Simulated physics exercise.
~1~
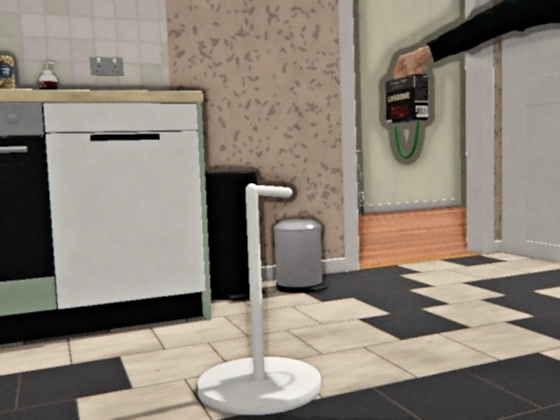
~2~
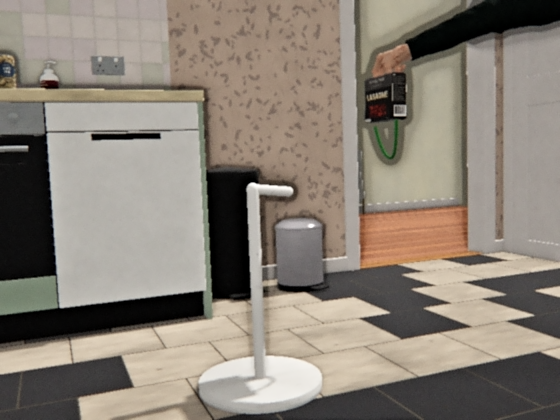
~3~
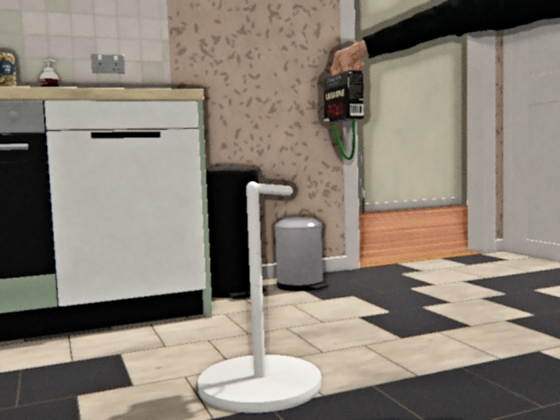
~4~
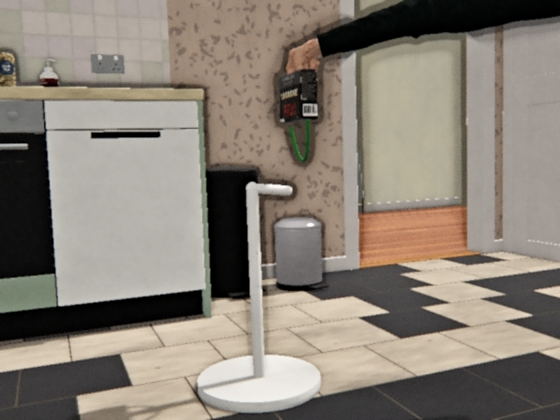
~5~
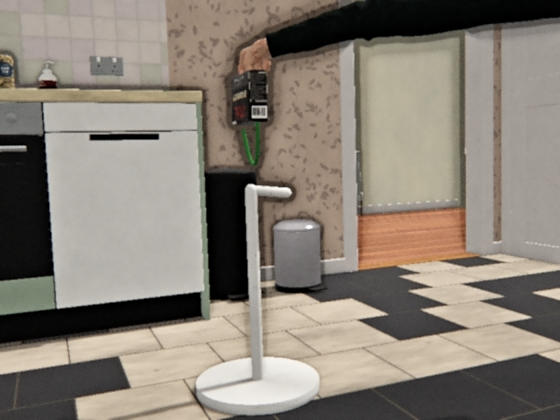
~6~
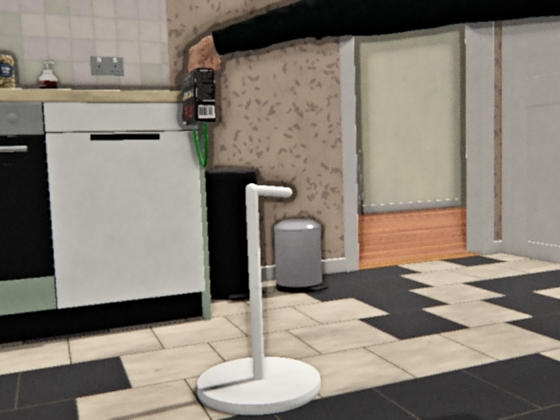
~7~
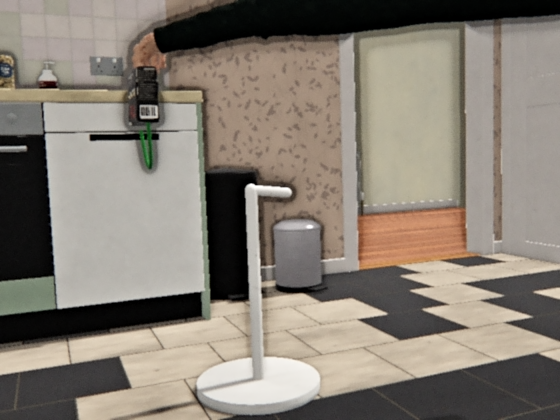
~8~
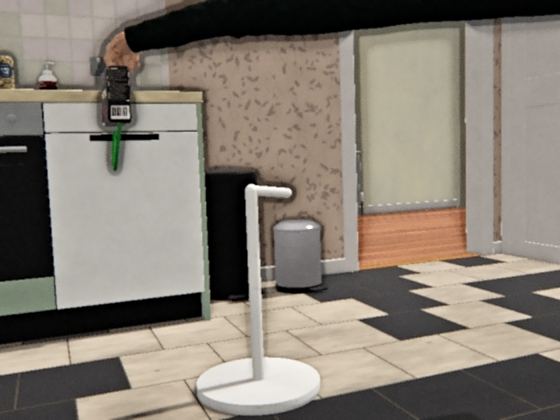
A hand in a black sleeve carried a small black pouch with a green loop dangling beneath it from right to left across a kitchen, passing freely above a white hooked post and ending up in front of the counter.
